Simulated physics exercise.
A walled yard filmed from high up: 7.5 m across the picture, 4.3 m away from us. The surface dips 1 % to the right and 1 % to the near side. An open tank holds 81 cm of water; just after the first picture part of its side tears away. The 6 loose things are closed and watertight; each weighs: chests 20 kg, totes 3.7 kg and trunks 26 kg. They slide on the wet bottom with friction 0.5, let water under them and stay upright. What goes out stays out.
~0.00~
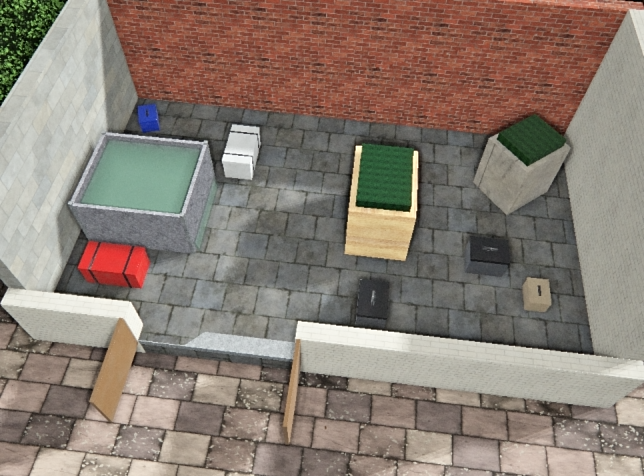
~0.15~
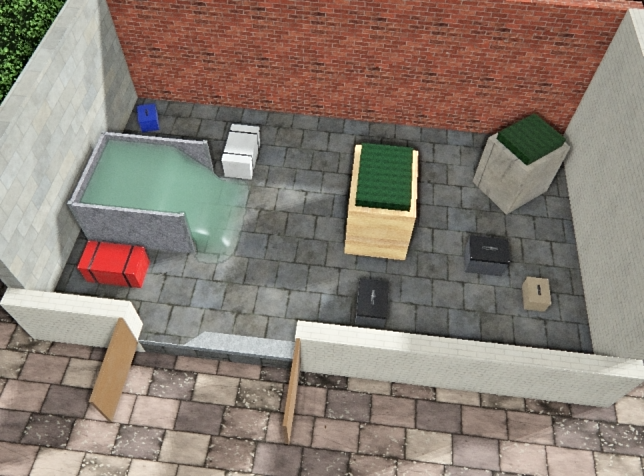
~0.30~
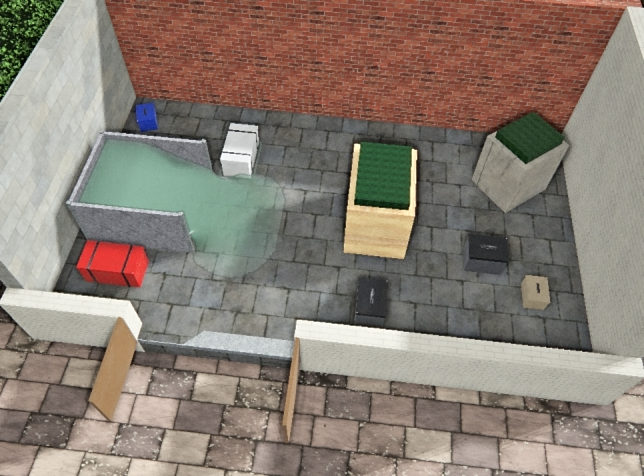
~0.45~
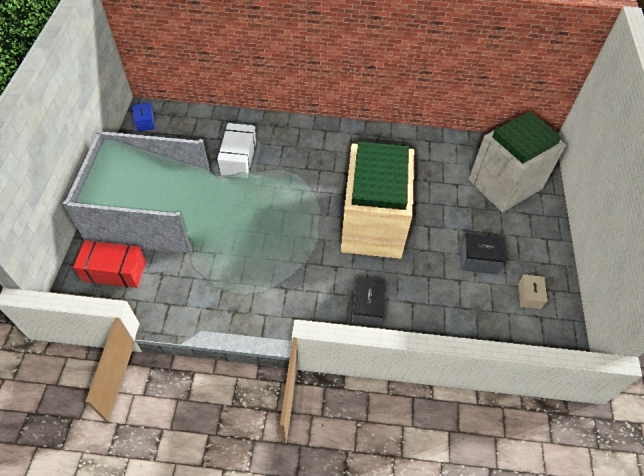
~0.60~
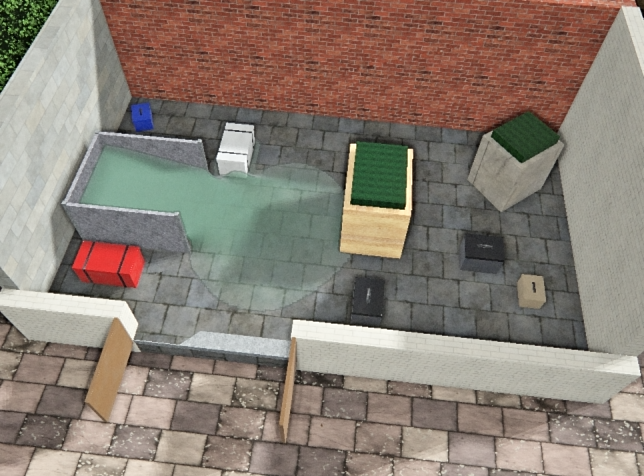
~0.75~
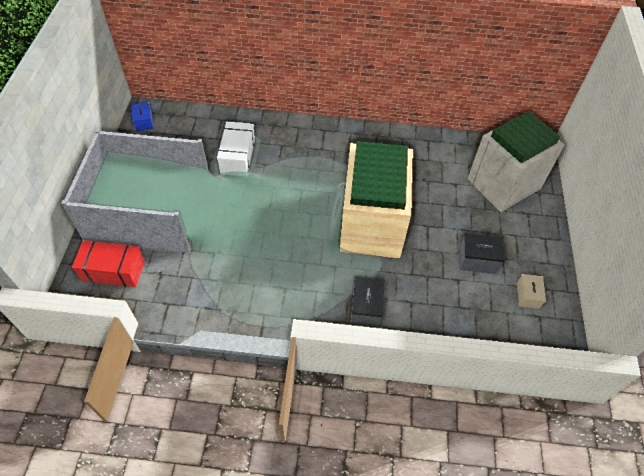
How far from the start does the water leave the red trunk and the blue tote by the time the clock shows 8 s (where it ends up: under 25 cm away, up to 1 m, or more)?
The red trunk stays put, the blue tote holds its place.
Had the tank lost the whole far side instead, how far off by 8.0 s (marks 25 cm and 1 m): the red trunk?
Then the red trunk barely shifts.
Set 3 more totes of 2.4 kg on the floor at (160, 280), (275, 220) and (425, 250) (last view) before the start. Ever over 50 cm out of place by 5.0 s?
In turn: Under, more, short of it.
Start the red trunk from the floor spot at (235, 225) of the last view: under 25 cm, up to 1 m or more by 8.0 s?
It travels far.
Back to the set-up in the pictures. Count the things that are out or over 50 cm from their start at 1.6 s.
1 of them.
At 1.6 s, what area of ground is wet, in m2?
Roughly 17 m2.
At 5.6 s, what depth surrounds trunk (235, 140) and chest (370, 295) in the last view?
About 2 and 8 cm.
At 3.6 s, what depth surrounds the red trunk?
Roughly 0 cm.
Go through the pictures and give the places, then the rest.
In the first frame, the red trunk at (111, 257), on the bottom; the blue tote at (147, 113), on the bottom; water covers 1.9 m2; 0 of 6 have shifted.
In the second frame, the red trunk at (111, 257), on the bottom; the blue tote at (147, 113) rests on the ground; water covers 2.8 m2; 0 of 6 have shifted.
In the third frame, the red trunk at (110, 257), on the bottom; the blue tote at (145, 112), on the bottom; water covers 3.9 m2; 0 of 6 have shifted.
In the fourth frame, the red trunk at (107, 257), on the bottom; the blue tote at (142, 112), on the bottom; 5.4 m2 under water; 0 of 6 have shifted.
In the fifth frame, the red trunk at (106, 257) rests on the ground; the blue tote at (141, 112), on the bottom; water covers 6.9 m2; 0 of 6 have shifted.
In the sixth frame, the red trunk at (106, 257) rests on the ground; the blue tote at (141, 112), on the bottom; 8.2 m2 under water; 0 of 6 have shifted.
After 1.6 s the red trunk is near (106, 257), 0.0 m from its start, aground; the blue tote is near (141, 112), 0.0 m from its start, aground; 0 of 6 are out; 0 afloat.
After 3.6 s the red trunk is near (106, 257), 0.0 m from its start, aground; the blue tote is near (141, 112), 0.0 m from its start, aground; 0 of 6 are out; 2 afloat.
After 5.6 s the red trunk is near (106, 257), 0.0 m from its start, aground; the blue tote is near (141, 112), 0.0 m from its start, aground; 0 of 6 are out; 1 afloat.
After 8.0 s the red trunk is near (106, 257), 0.0 m from its start, aground; the blue tote is near (141, 112), 0.0 m from its start, aground; 0 of 6 are out; 2 afloat.
